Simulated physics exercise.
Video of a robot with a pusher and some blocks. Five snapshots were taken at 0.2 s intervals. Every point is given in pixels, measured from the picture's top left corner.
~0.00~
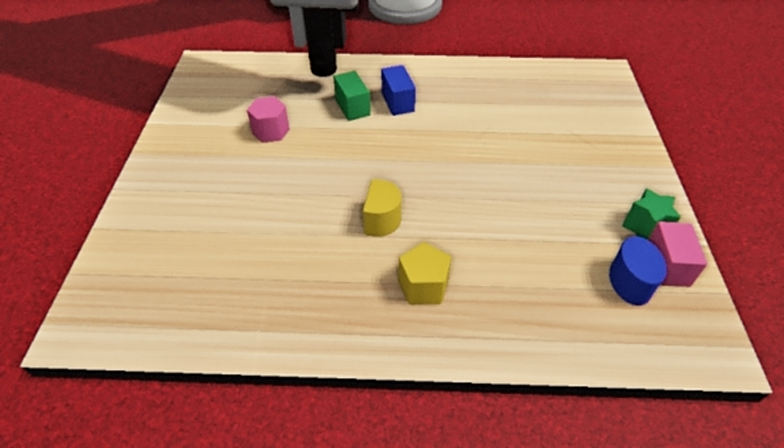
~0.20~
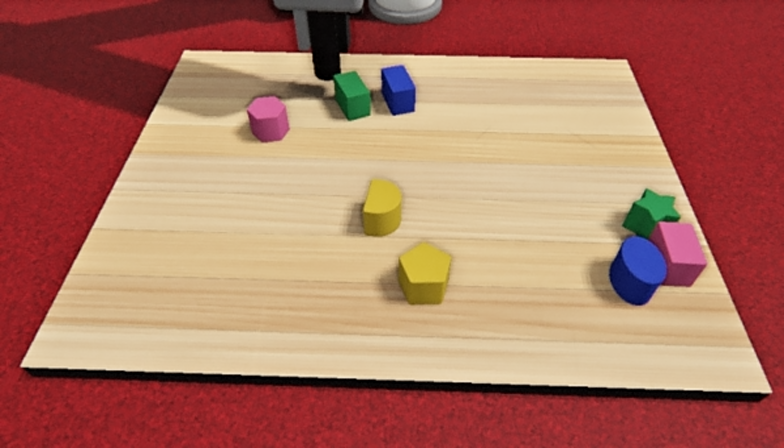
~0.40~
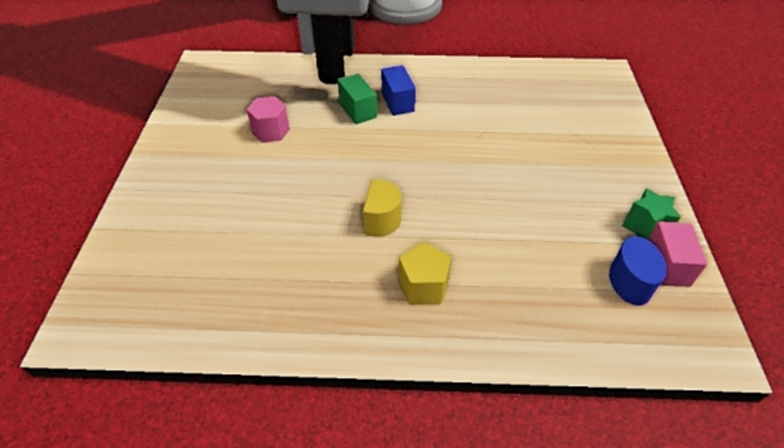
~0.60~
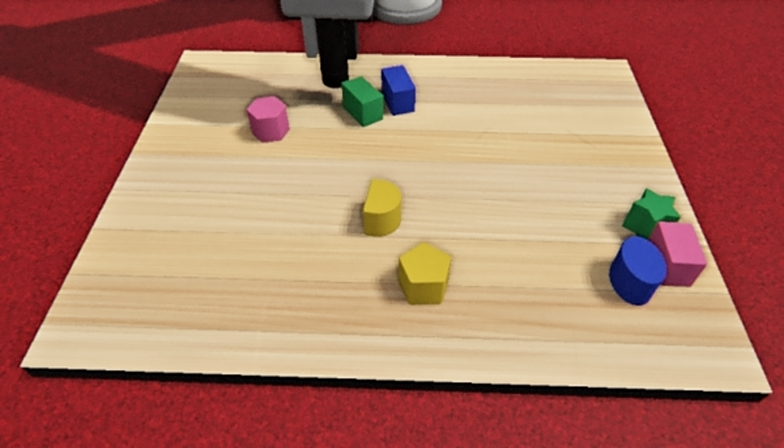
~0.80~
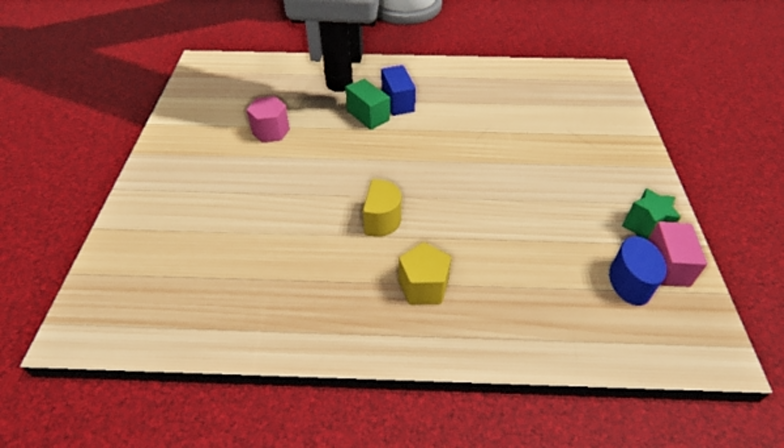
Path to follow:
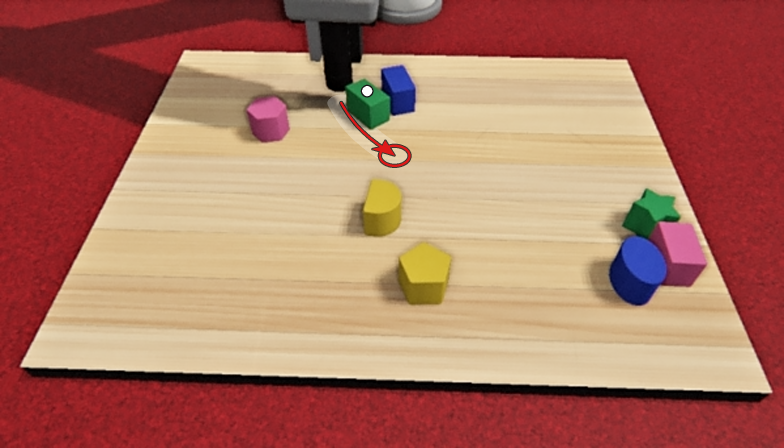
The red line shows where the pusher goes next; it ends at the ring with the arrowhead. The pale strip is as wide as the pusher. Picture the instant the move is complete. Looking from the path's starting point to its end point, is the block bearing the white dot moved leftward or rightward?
Seen from start to end, it moves left.
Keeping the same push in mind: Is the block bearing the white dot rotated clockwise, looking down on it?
I expect not.
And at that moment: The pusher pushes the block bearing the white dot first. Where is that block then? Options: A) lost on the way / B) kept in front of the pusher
I'll go with A - lost on the way.
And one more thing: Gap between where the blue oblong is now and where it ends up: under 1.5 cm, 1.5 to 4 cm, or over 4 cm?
Net shift: Below 1.5 cm.
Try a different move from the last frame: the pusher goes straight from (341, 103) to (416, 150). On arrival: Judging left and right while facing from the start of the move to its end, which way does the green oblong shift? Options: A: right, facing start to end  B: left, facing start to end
Option B.
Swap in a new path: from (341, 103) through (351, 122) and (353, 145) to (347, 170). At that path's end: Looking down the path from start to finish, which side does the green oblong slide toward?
Pushed left.
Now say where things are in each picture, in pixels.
The first picture shows pusher's lower end (324, 71); green oblong (351, 83); blue oblong (398, 77).
The second picture shows pusher (328, 74); blocks still.
The third picture shows pusher (332, 78); green oblong (357, 86).
The fourth picture shows pusher (336, 82); green oblong (362, 89).
The fifth picture shows pusher (340, 85); green oblong (367, 91); blue oblong (398, 77).
Drawn move, from (341, 103) over (361, 130) to (395, 156); the dot is on the green oblong.
The first path, step by step. One third of the way, pusher (352, 103); green oblong (387, 101), turned 40° anticlockwise.
Two thirds of the way, pusher (371, 121); green oblong (407, 109), turned 80° anticlockwise.
At the end, pusher (395, 138); green oblong (413, 109), turned 95° anticlockwise; blue oblong still.
